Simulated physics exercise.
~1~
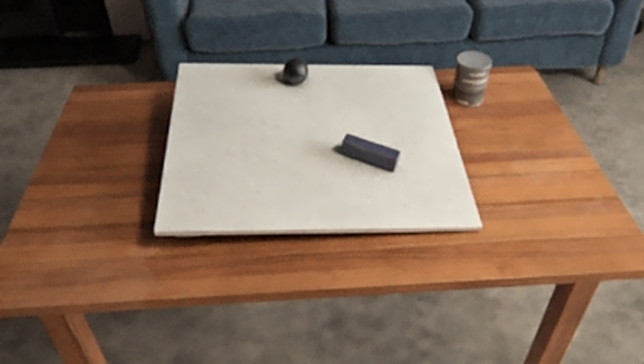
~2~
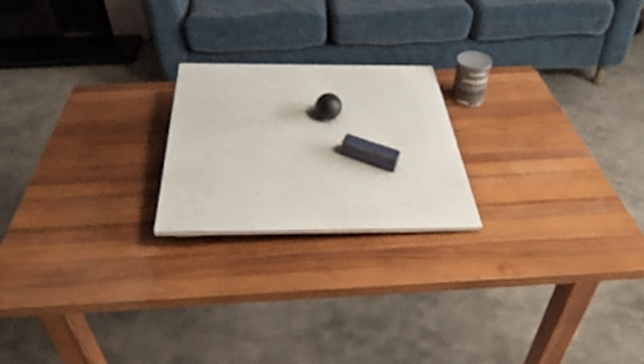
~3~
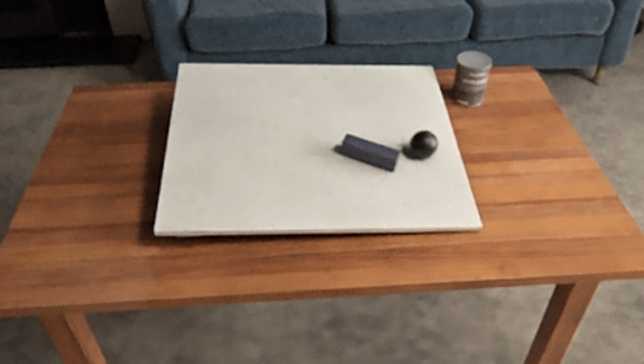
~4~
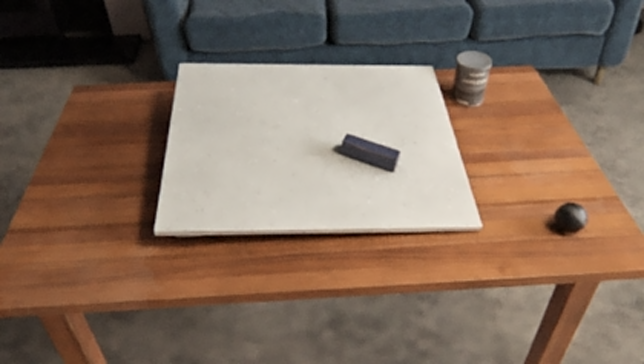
A black ball rolls right across the tilted white board and off its right edge.
